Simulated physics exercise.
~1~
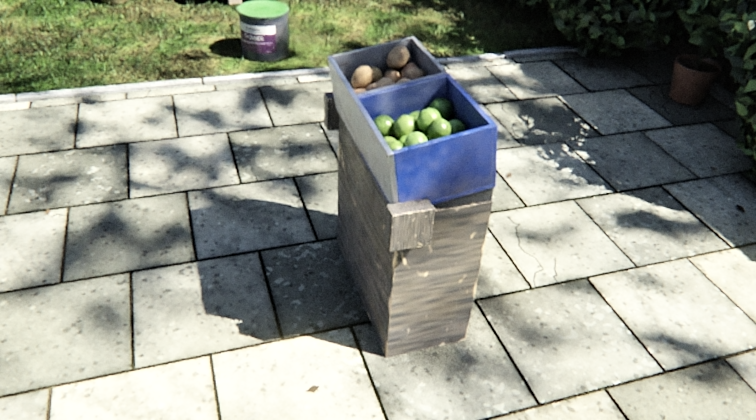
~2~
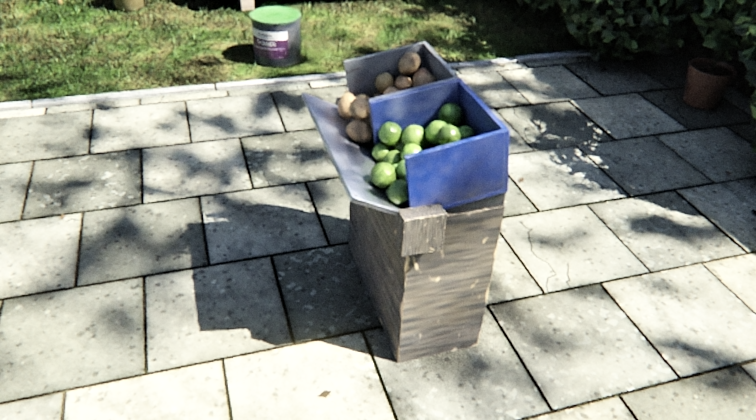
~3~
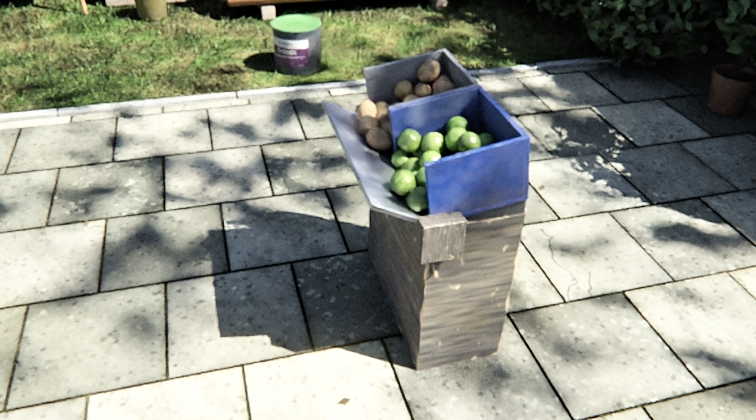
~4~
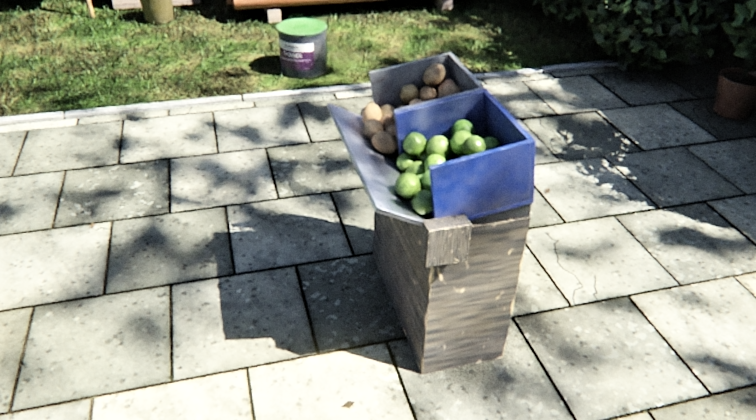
A stand's grey flap lowers to the left, and the green apples stay in the blue chute.
